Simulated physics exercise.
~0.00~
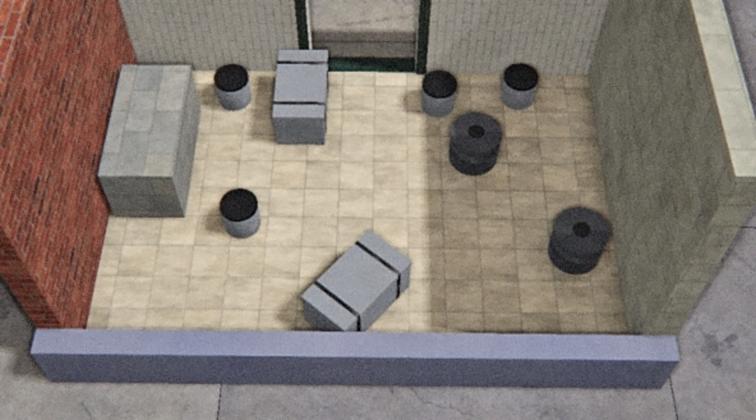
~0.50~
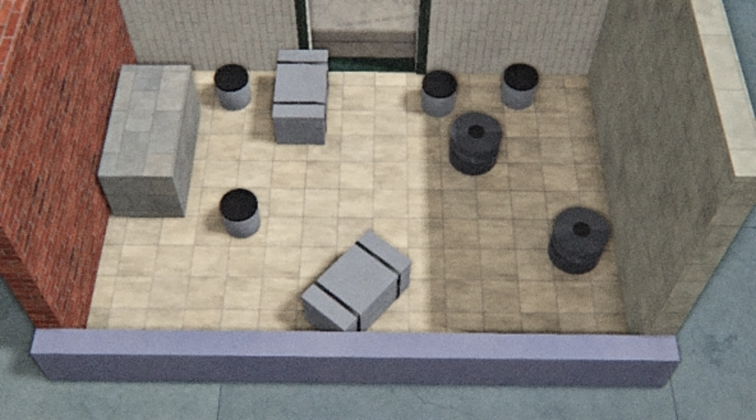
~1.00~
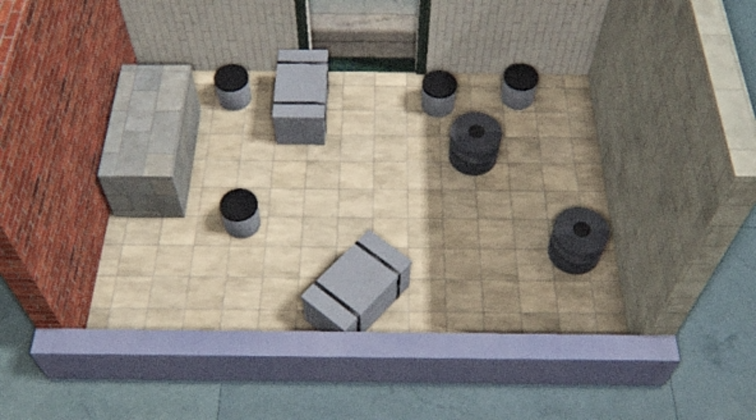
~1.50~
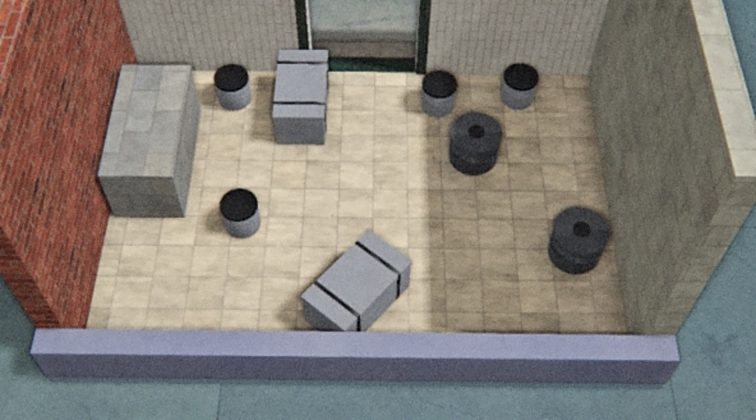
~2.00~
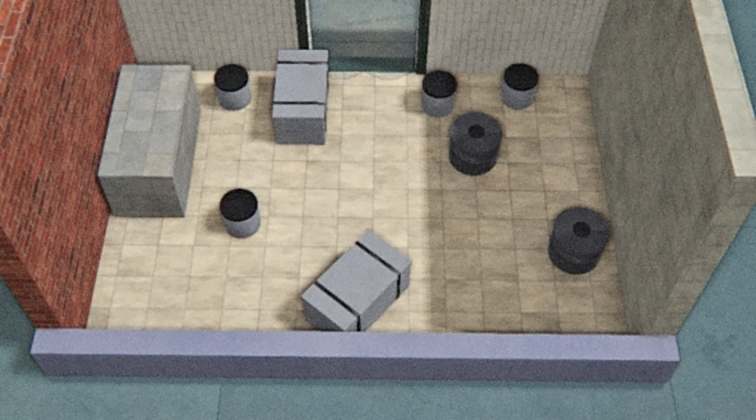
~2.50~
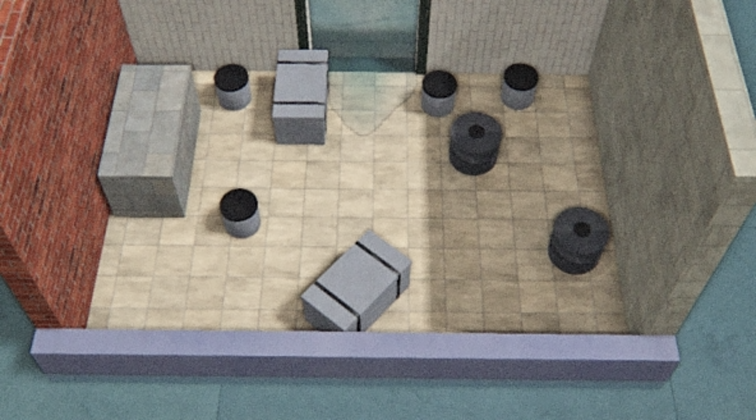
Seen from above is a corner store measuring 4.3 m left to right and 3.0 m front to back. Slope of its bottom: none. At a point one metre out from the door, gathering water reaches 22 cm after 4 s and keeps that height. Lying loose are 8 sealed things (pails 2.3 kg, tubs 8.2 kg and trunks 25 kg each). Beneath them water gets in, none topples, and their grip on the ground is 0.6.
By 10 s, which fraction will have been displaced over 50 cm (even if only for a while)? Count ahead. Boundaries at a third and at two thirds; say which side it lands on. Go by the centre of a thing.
It lands between a third and two thirds.
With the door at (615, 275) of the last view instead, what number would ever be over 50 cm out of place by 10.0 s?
Then it comes to 5.
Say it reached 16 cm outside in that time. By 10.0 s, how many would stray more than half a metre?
Then 1 of them.
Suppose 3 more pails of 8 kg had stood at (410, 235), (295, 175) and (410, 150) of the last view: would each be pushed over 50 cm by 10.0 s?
Respectively, higher, lower and higher.
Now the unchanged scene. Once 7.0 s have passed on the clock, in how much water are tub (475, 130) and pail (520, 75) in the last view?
Depths: Near 3 cm, then near 1 cm.
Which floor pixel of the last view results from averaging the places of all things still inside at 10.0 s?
Roughly at (368, 175).
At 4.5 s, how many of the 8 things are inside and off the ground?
0 at that moment.
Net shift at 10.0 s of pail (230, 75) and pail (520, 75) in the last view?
They've ended up 5 cm and 100 cm away, in that order.
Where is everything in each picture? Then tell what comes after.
In the first picture, a pail at (521, 76) rests on the ground; a tub at (582, 230), on the bottom; water covers 0.0 m2; 0 of 8 have shifted.
In the second picture, a pail at (521, 76), on the bottom; a tub at (582, 230) rests on the ground; water covers 0.0 m2; 0 of 8 have shifted.
In the third picture, a pail at (521, 76) rests on the ground; a tub at (582, 230), on the bottom; 0.0 m2 under water; 0 of 8 have shifted.
In the fourth picture, a pail at (521, 76) rests on the ground; a tub at (582, 230) rests on the ground; water covers 0.0 m2; 0 of 8 have shifted.
In the fifth picture, a pail at (521, 76) rests on the ground; a tub at (582, 230), on the bottom; water covers 0.0 m2; 0 of 8 have shifted.
In the sixth picture, a pail at (521, 76), on the bottom; a tub at (582, 230), on the bottom; water covers 0.4 m2; 0 of 8 have shifted.
After 3.5 s 0 of 8 are over 50 cm from their spots; 0 afloat.
After 4.5 s 0 of 8 are over 50 cm from their spots; 0 afloat.
After 7.0 s 0 of 8 are over 50 cm from their spots; 1 afloat.
After 10.0 s 4 of 8 are over 50 cm from their spots, and 4 have been at some point; 7 afloat.
